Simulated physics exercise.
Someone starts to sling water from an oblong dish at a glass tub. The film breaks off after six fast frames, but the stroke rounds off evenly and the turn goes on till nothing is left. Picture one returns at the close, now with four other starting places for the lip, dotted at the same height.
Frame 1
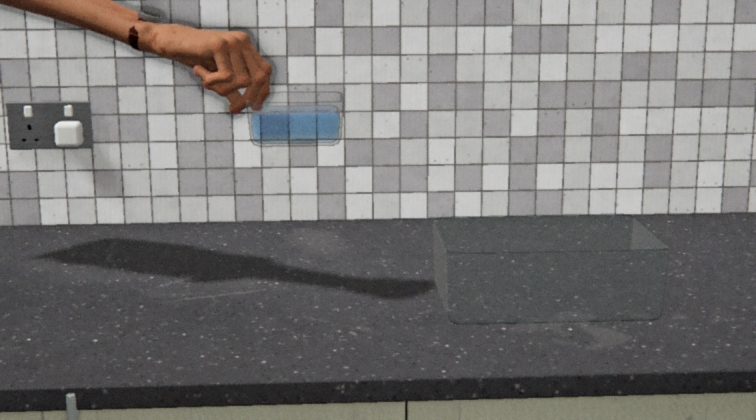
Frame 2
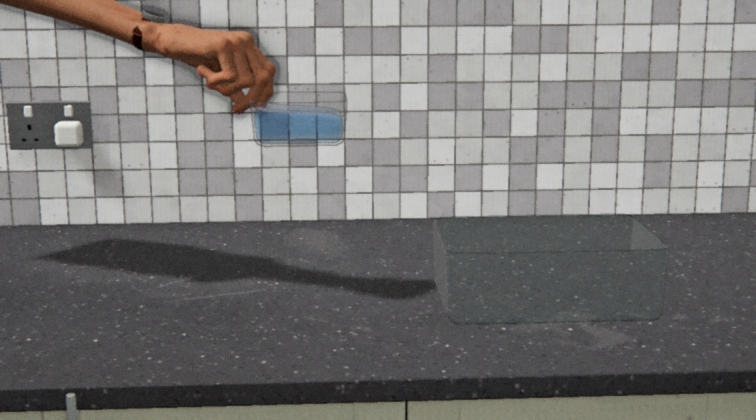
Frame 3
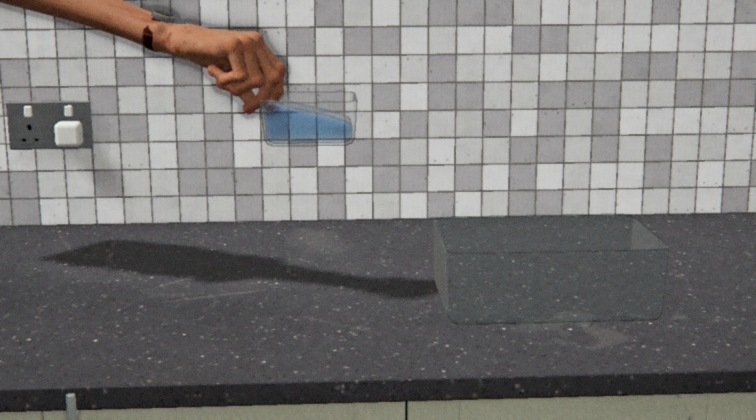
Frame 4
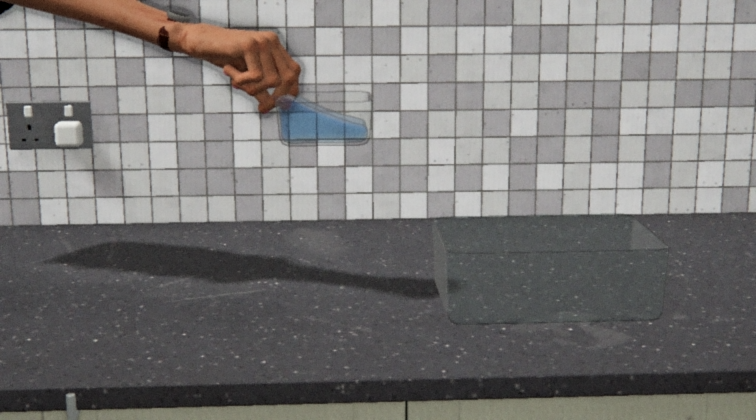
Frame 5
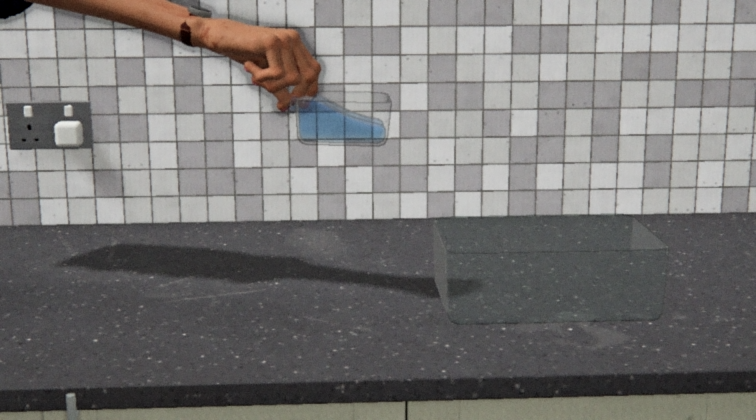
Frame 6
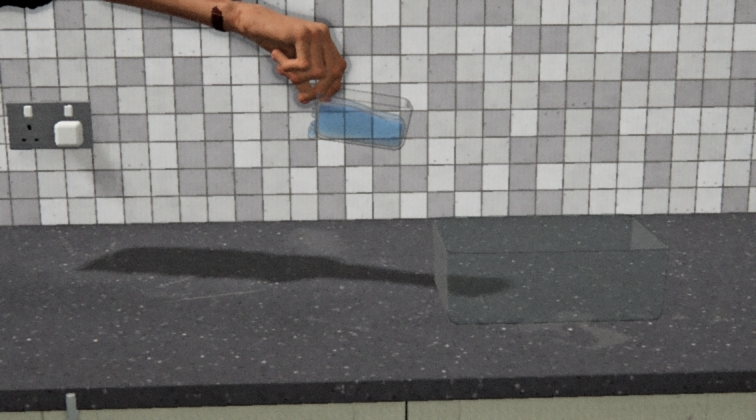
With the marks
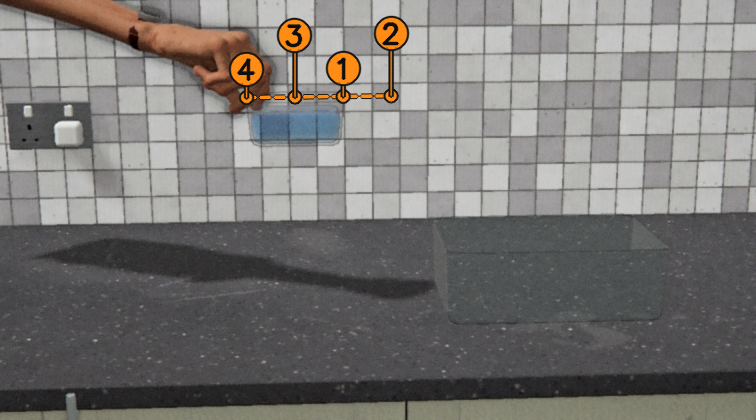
A kitchen counter with a dark speckled top stands against a wall of white and grey square tiles, seen from the front by a still camera. A hand at upper left holds a small clear dish of blue water, with a socket on the left and an empty glass tub on the right. The hand carries the dish rightward, the water slopes, and the dish tilts slightly.
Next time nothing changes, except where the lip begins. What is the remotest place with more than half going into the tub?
I would pick dot 3.
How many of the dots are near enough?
Three.
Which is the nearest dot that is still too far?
Here it is dot 4.
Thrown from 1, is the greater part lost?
No.
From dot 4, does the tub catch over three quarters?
No, it does not.
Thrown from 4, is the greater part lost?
Yes, it does.
In orange, 1 at (343, 96); 2 at (391, 95); 3 at (294, 97); 4 at (246, 97).
With 1, about 87 % lands in the tub, 8 % falls short and 4 % goes beside or beyond.
With 2, about 88 % lands in the tub, 3 % falls short and 9 % goes beside or beyond.
With 3, about 69 % lands in the tub, 28 % falls short and 4 % goes beside or beyond.
With 4, about 31 % lands in the tub, 66 % falls short and 3 % goes beside or beyond.
